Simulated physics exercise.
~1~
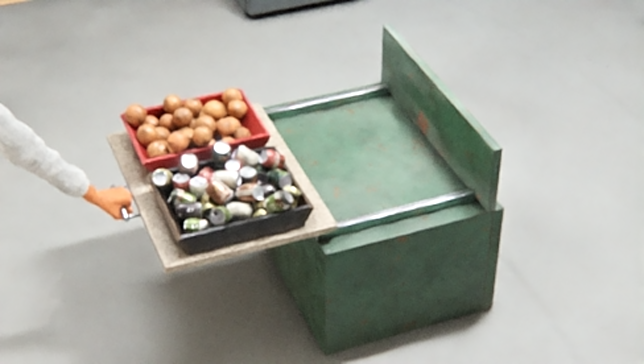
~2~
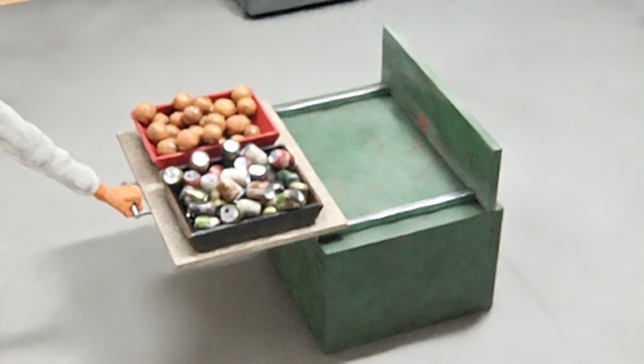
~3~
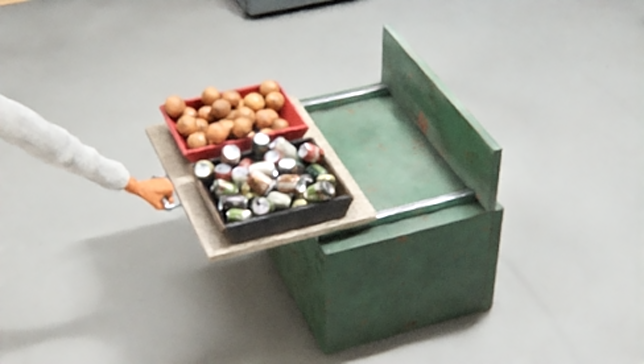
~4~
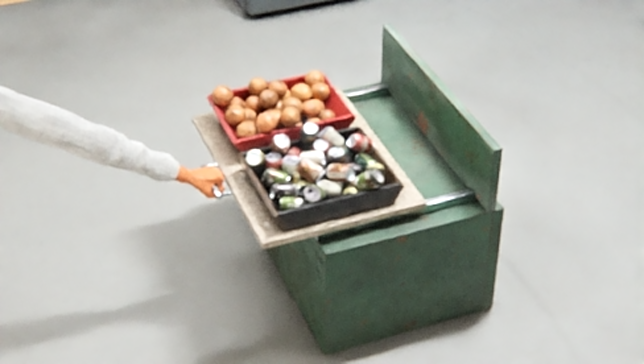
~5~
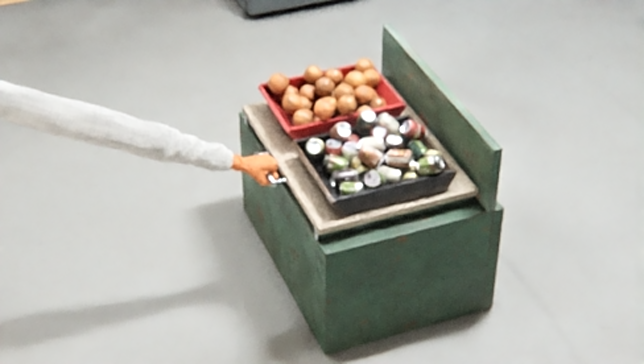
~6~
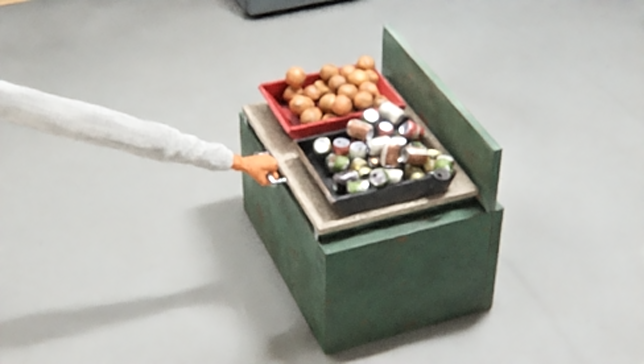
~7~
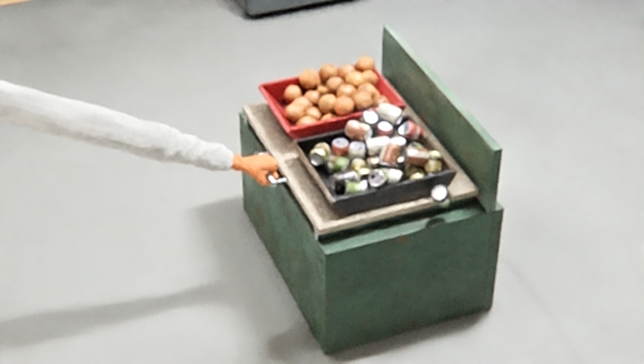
On a grey floor, a hand pushed a shelf carrying a red container of round brown goods and a black container of mini cans right over a green base until it stopped; the cans slid forward and one ended up outside, beside the black container.
